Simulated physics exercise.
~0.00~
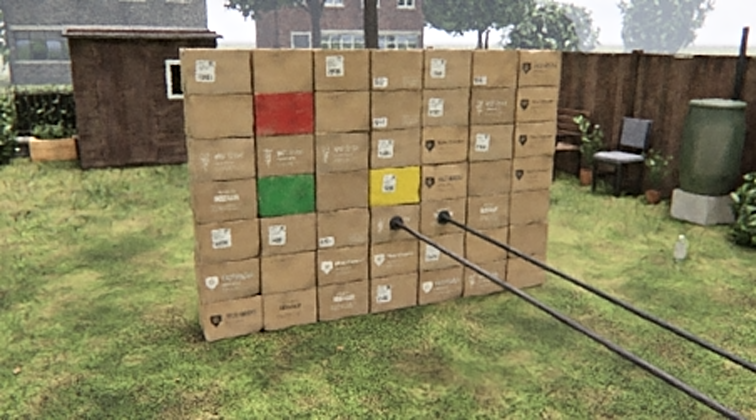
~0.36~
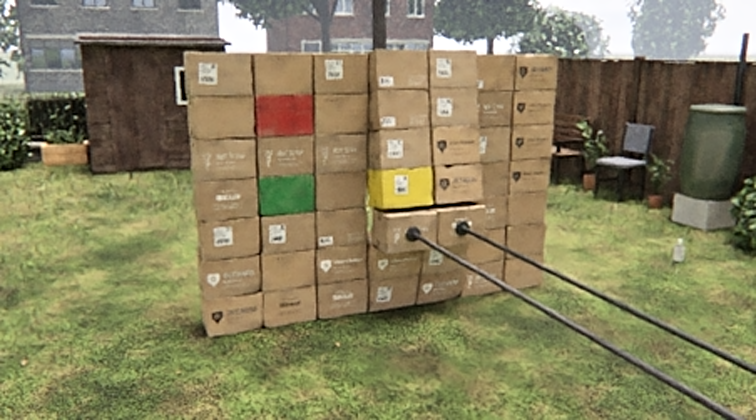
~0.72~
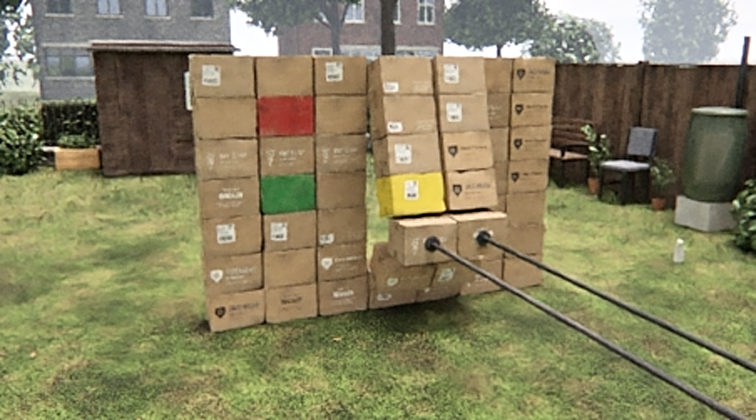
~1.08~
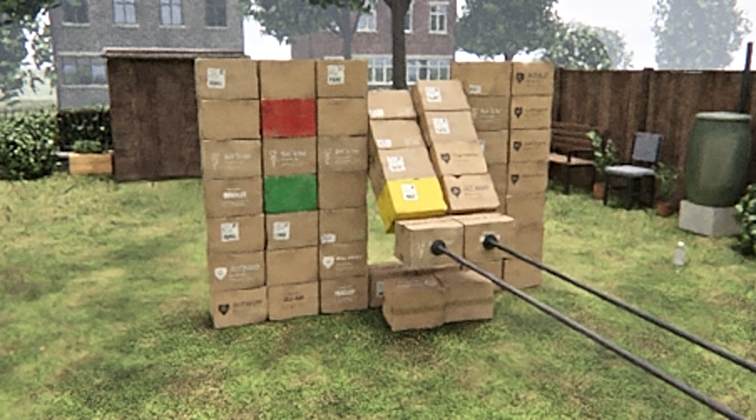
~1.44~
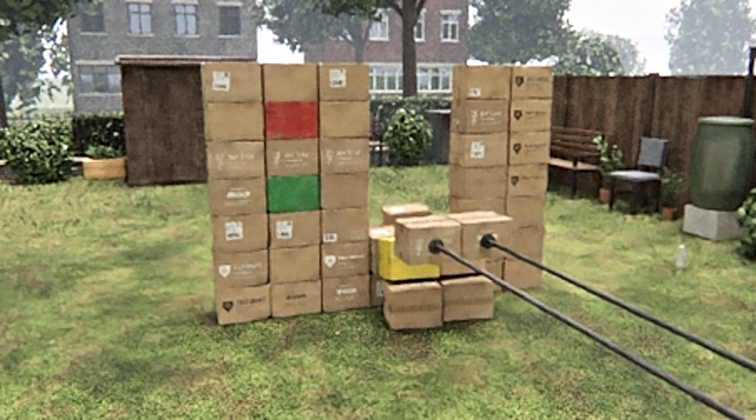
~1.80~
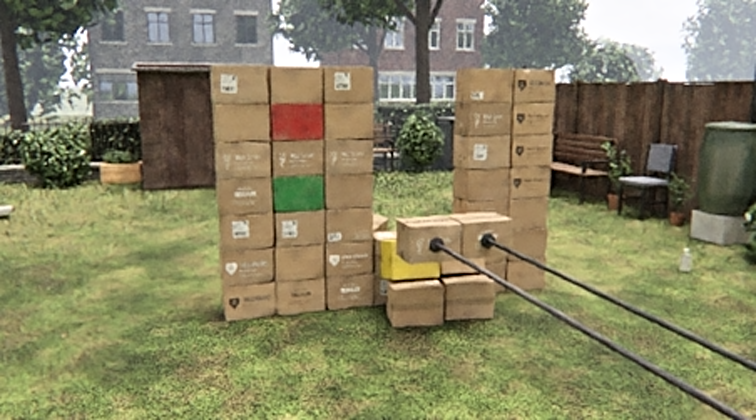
A wall of cartons loses two to pulling rods, and the yellow one above falls.
